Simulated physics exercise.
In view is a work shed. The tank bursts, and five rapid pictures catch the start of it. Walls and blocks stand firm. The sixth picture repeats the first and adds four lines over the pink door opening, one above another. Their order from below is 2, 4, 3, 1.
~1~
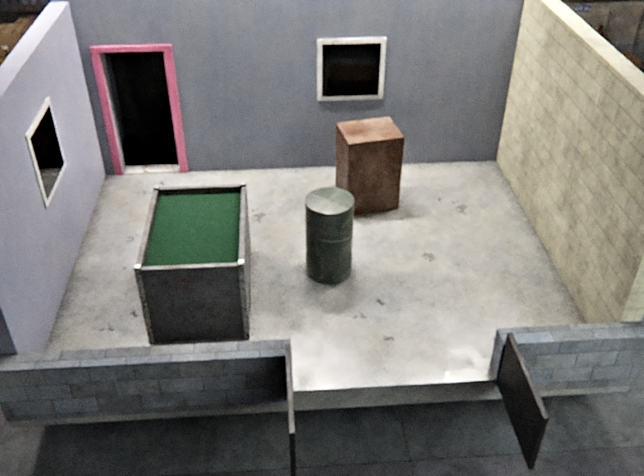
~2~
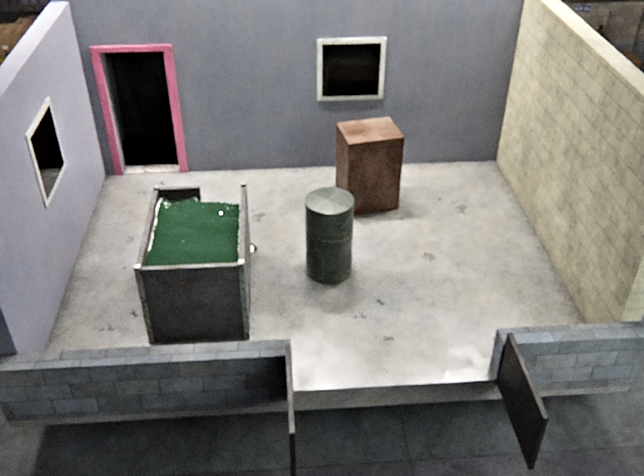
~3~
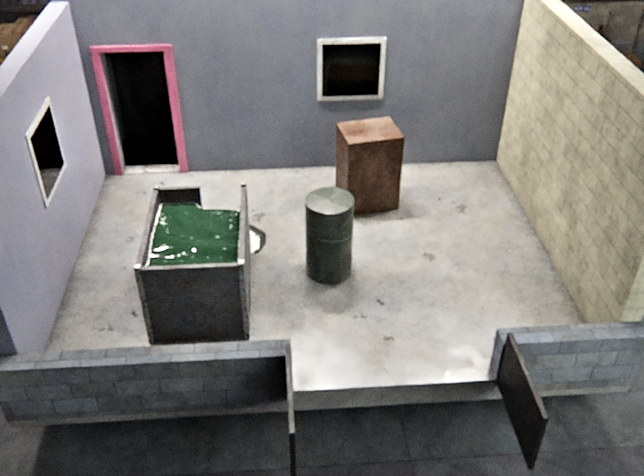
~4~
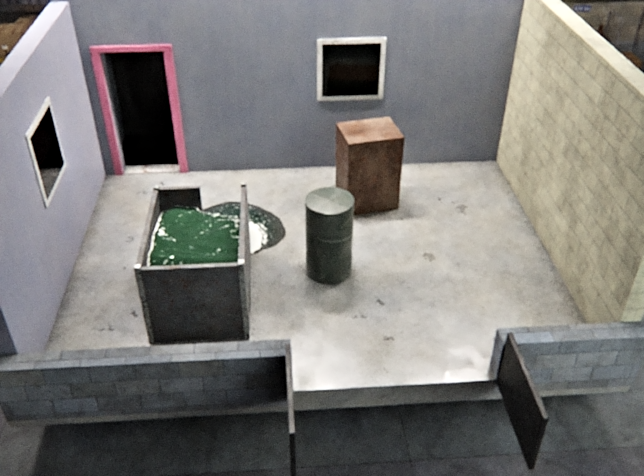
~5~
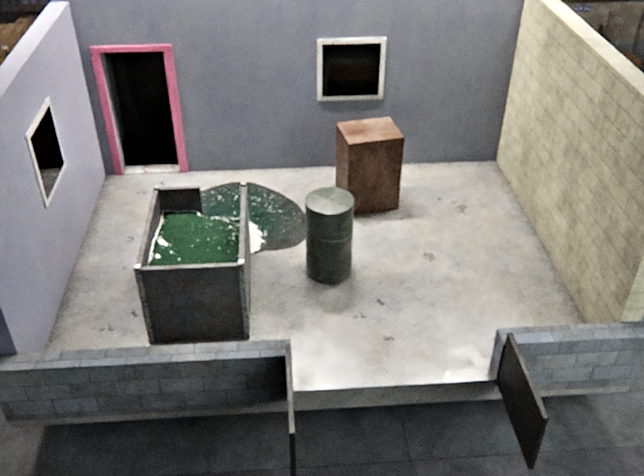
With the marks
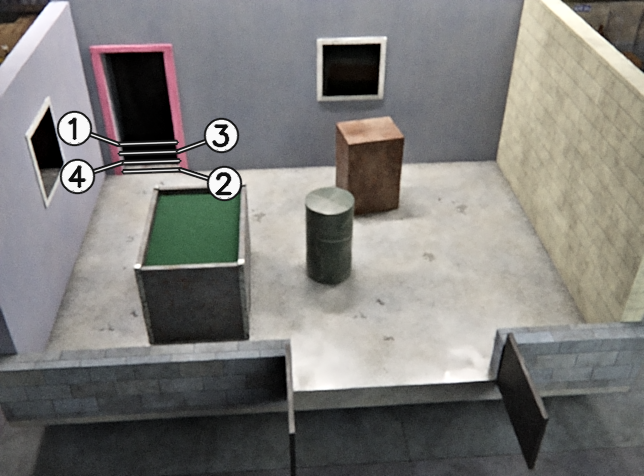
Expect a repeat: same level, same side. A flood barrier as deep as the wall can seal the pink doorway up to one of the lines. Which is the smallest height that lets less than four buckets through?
Height 4.
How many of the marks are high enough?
Three of them.
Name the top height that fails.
It is 2.
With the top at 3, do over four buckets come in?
No, that is safe.
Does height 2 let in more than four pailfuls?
Yes.
In white, 1 at (147, 143); 2 at (152, 170); 3 at (148, 152); 4 at (150, 161); from the bottom up 2, 4, 3, 1.
With 1, nothing gets over.
With 2, some 15 bucketfuls get in.
With 3, nothing gets over.
With 4, a splash gets over, under a bucket.
